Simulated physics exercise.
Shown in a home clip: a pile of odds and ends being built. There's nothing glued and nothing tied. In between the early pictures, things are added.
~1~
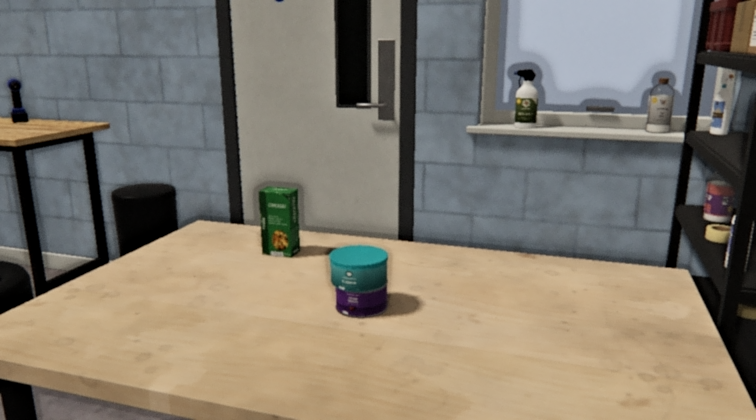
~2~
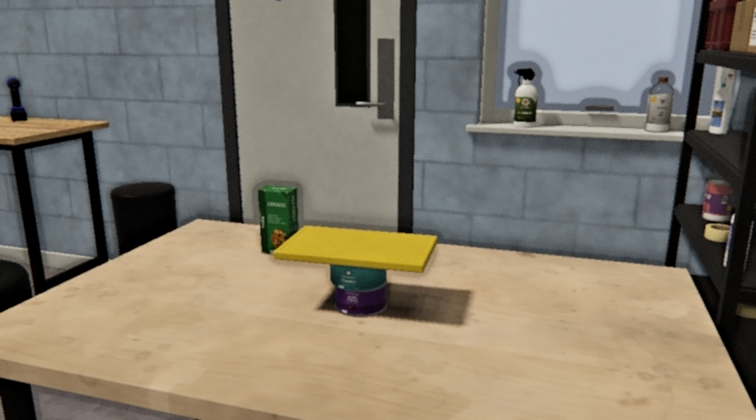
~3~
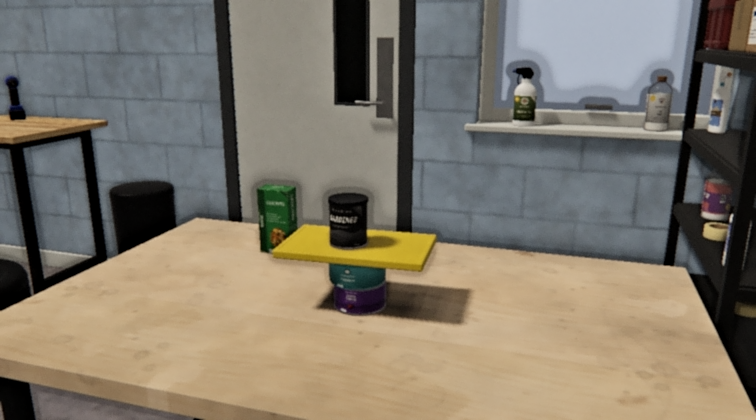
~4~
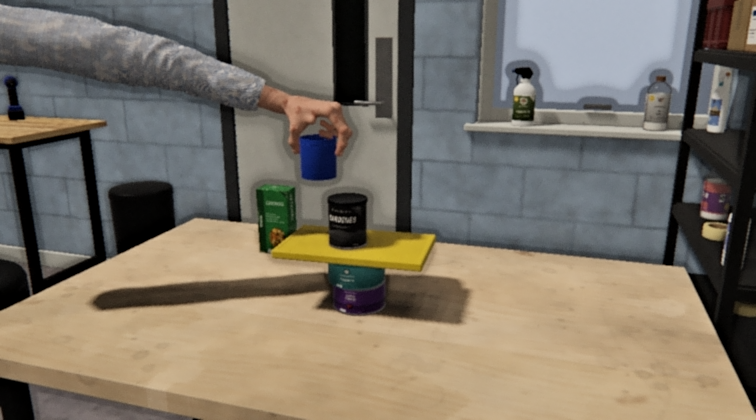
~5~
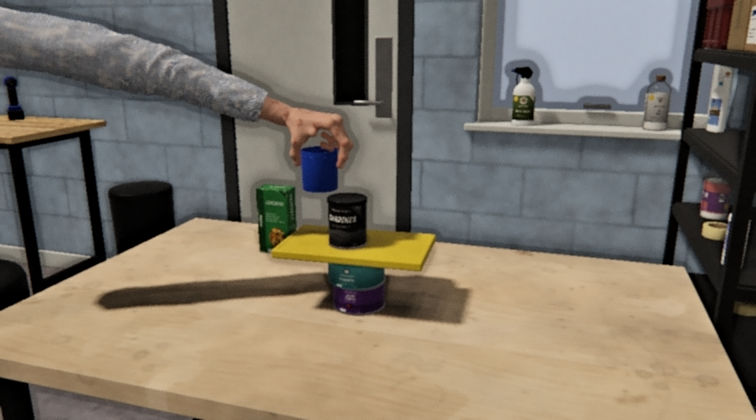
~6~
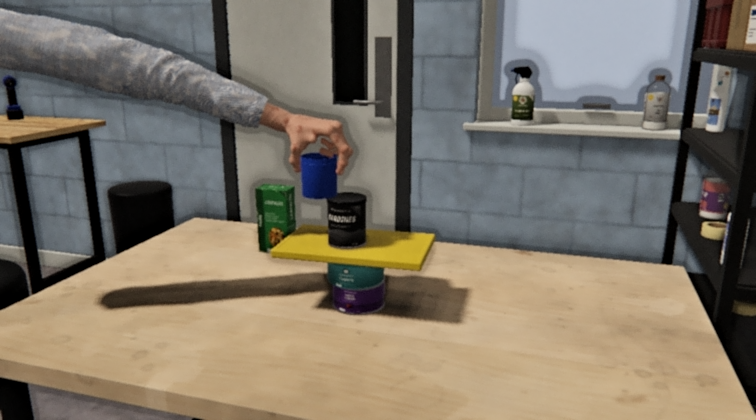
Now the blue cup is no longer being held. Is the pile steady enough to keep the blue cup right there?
I expect the stack will not stand.
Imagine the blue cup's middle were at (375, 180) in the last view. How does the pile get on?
Outcome: The pile is knocked down.
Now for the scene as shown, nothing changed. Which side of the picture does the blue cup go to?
It ends up further left.
Then, 0.50 s after the last picture, blue cup now fallen.
Then, 0.80 s after the last picture, things are still on the move.
At rest, fallen, blue cup; the other 5 in place. Seen from the same camera at the end, blue cup near (190, 272). The pile gives way.
